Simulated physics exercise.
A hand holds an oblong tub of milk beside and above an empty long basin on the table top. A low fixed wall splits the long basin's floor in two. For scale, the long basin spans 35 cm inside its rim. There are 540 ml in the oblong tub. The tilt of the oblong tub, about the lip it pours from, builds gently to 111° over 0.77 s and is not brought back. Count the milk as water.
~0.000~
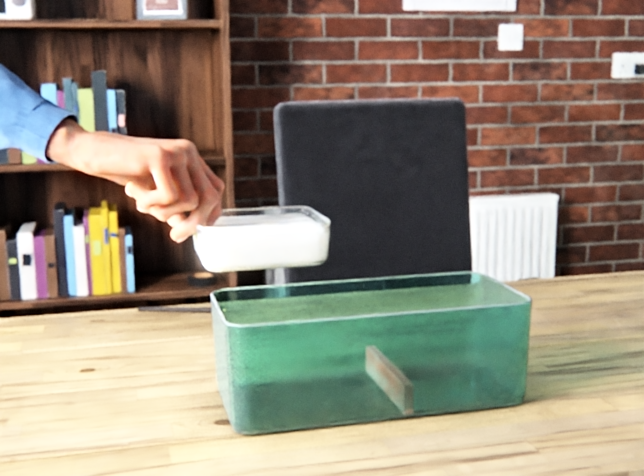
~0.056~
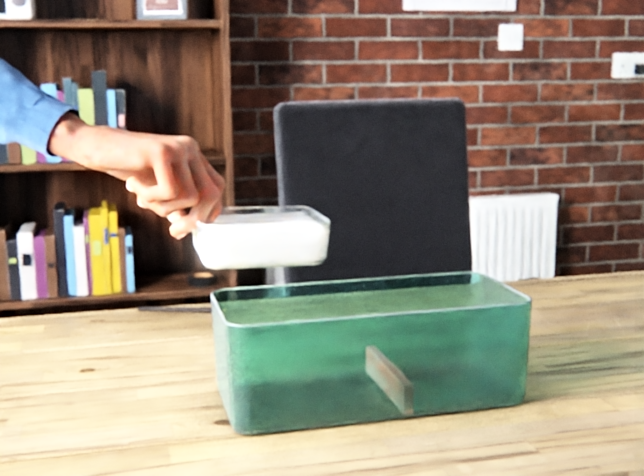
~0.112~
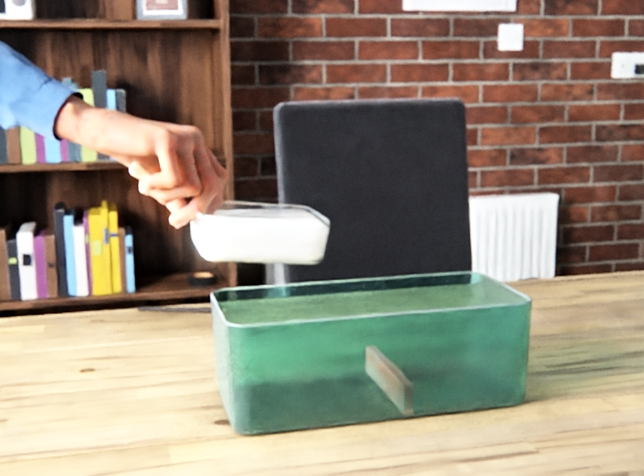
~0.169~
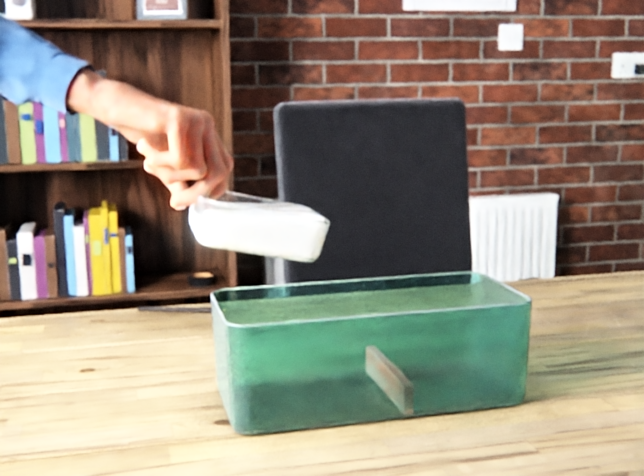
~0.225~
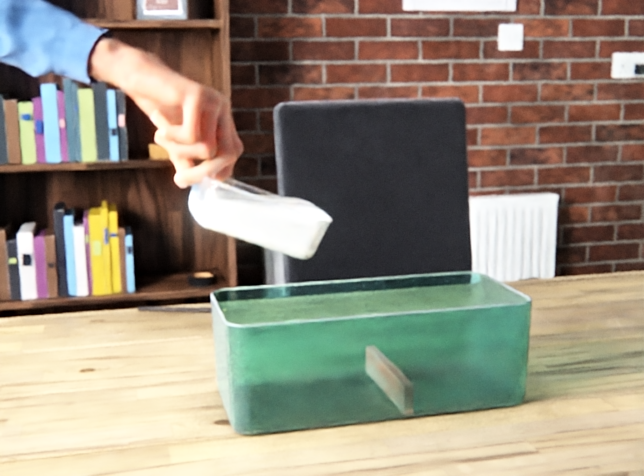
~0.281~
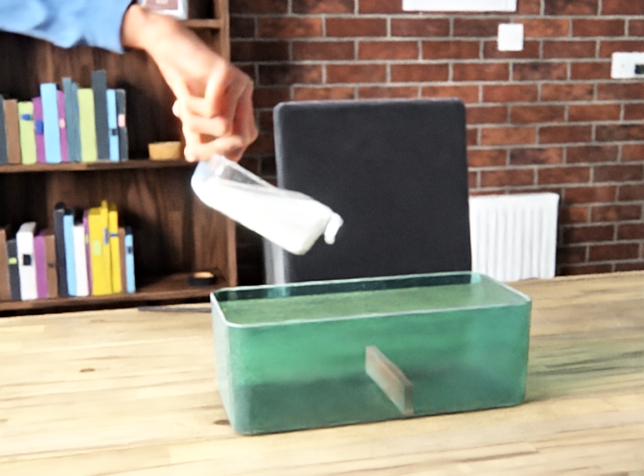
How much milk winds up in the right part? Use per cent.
About 68 per cent.
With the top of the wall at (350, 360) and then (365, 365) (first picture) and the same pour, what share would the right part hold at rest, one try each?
First 85, then 80 per cent.
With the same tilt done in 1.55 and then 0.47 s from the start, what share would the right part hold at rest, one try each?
In turn about 60 and 55 per cent.
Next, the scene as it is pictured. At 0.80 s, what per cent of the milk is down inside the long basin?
Near 92 in a hundred.
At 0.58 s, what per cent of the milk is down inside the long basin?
About 46 per cent.
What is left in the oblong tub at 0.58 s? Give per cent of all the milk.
Near 5 in a hundred.
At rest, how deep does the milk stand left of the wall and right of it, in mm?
Left about 6 mm, right about 18 mm.
After 0.58 s the tilt is 95° and 5 per cent is still to pour, 8 is left of the wall and 38 right of it.
After 0.80 s the tilt is 111° and 0 per cent is still to pour, 19 is left of the wall and 73 right of it.
After 1.02 s the tilt is 111° and 0 per cent is still to pour, 28 is left of the wall and 69 right of it.
After 1.27 s the tilt is 111° and 0 per cent is still to pour, 29 is left of the wall and 68 right of it.
In the end 29 per cent lies left of the wall, 68 right of it and 3 outside.
